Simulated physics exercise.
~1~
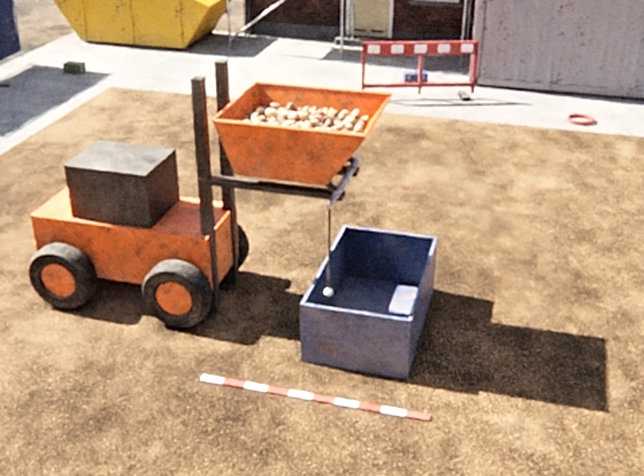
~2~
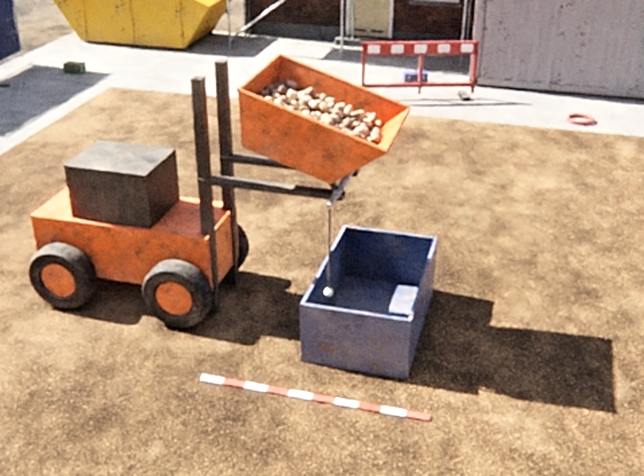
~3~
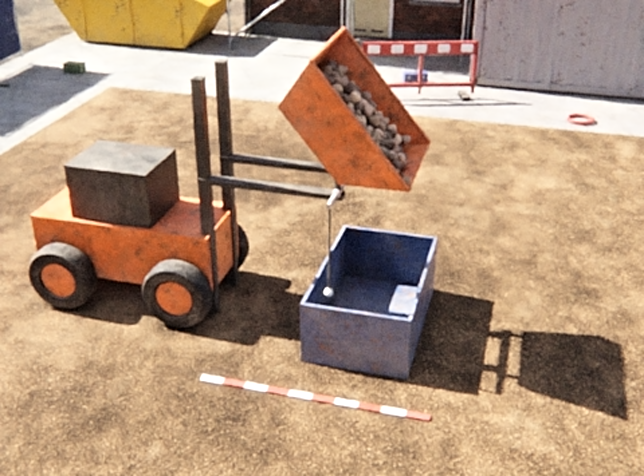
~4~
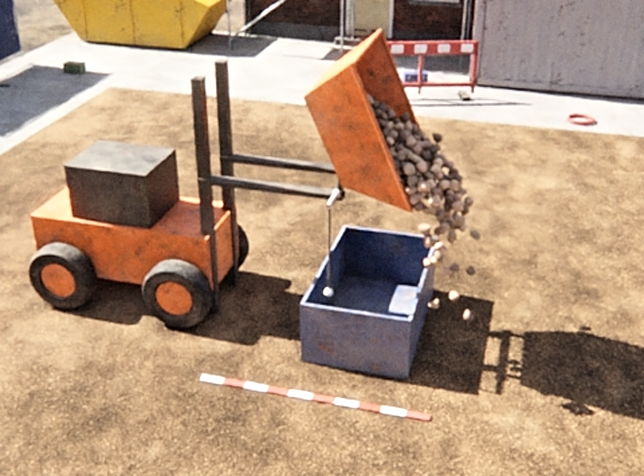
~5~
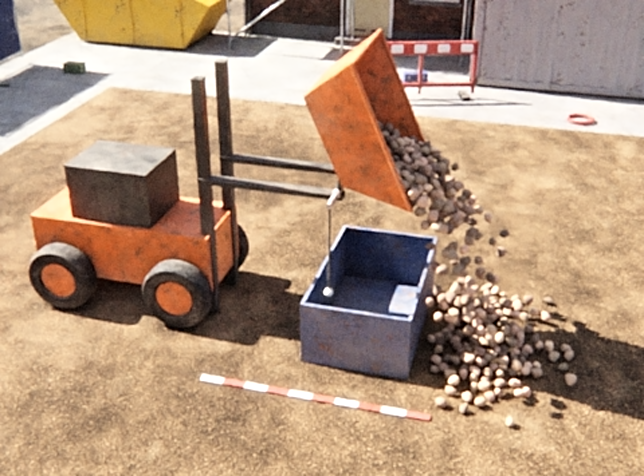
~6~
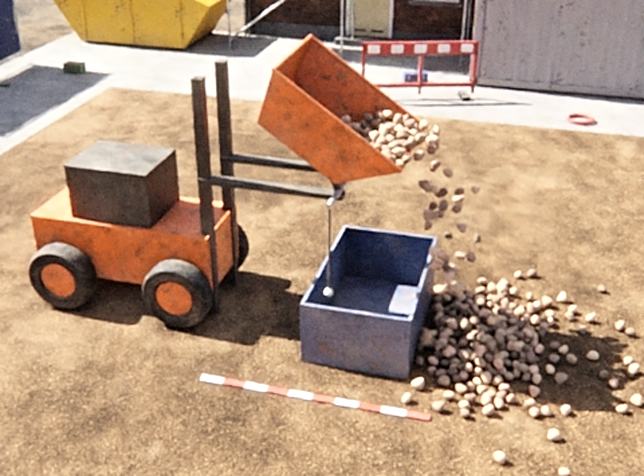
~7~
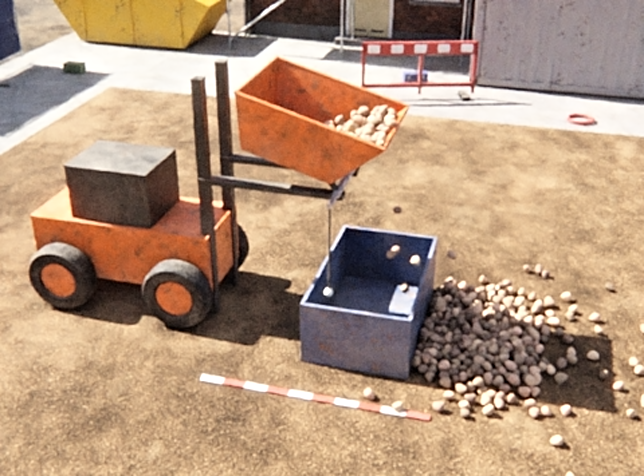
An orange fork truck with a dark box on its back stands at the left of a sandy yard, seen from above, holding an orange skip full of pale stones over an open blue bin. A striped red and white staff lies in front, and a yellow container stands behind. The skip tips steeply to the right, and the stones slide out over its lip. Most of them fall past the bin and pile up on the ground to its right. The skip then swings partly back, dropping a last few stones, and ends slightly tilted with some still inside, the bin nearly empty.
